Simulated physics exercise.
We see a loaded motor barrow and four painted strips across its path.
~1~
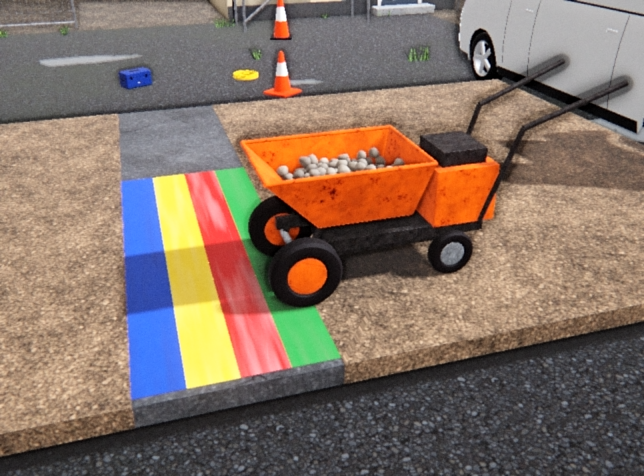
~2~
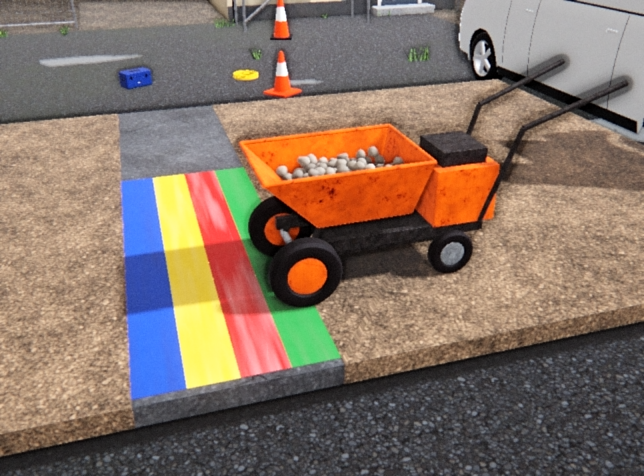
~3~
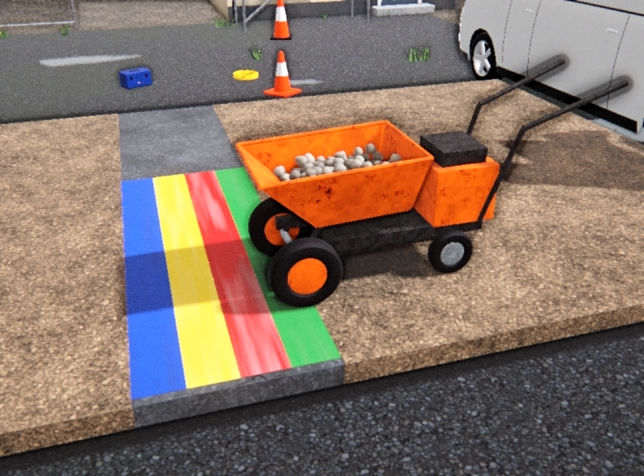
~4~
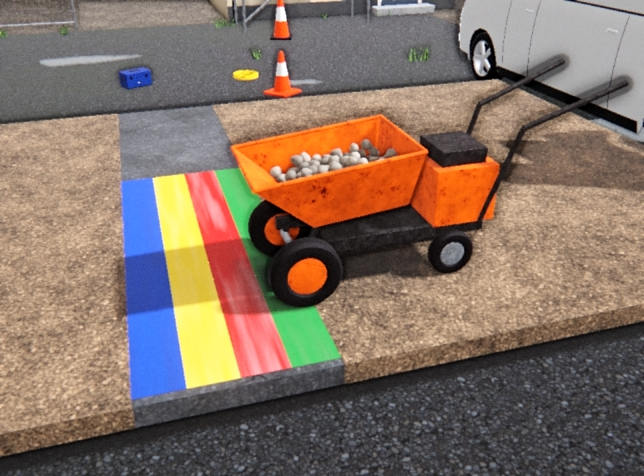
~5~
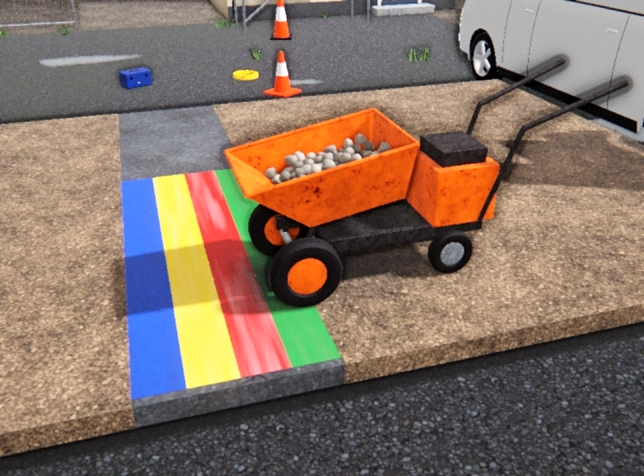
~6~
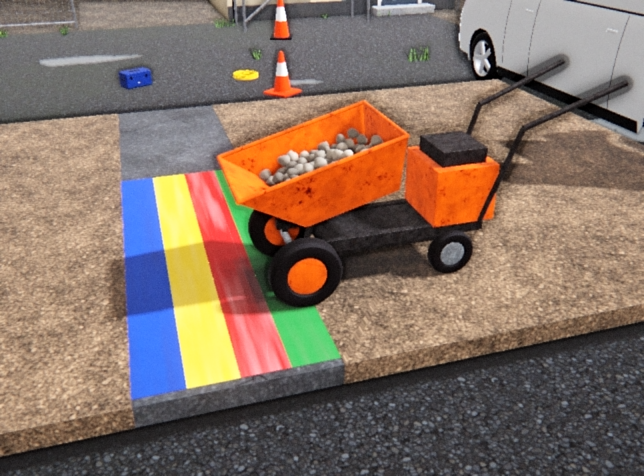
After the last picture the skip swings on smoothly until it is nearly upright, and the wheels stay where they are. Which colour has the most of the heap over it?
The heap favours the blue strip.
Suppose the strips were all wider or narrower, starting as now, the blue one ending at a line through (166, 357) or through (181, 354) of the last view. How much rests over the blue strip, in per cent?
The first gives 30 %, the second 20 %.
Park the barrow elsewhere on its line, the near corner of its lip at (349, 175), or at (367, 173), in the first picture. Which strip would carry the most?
One: The red strip. Two: Red.
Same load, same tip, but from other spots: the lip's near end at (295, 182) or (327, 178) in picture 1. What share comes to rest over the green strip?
About 0 and 0 per cent.
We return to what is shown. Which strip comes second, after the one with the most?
It is yellow.
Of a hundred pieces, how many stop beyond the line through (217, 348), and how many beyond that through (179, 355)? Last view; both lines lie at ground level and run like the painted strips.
First some 80, then 60 per cent.
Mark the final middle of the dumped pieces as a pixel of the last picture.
Near (151, 297).
Soon, skip tipped steeply; all in the skip.
A while on, skip tipped steeply; most in the skip; a small part over the yellow strip; a small part over the blue strip.
Towards the end, skip tipped right over; a small part in the skip; about a quarter over the yellow strip; about half over the blue strip; about a quarter off the paint.
Finally, skip tipped right over; a small part in the skip; none over the green strip; none over the red strip; about a quarter over the yellow strip; about half over the blue strip; about a quarter off the paint.
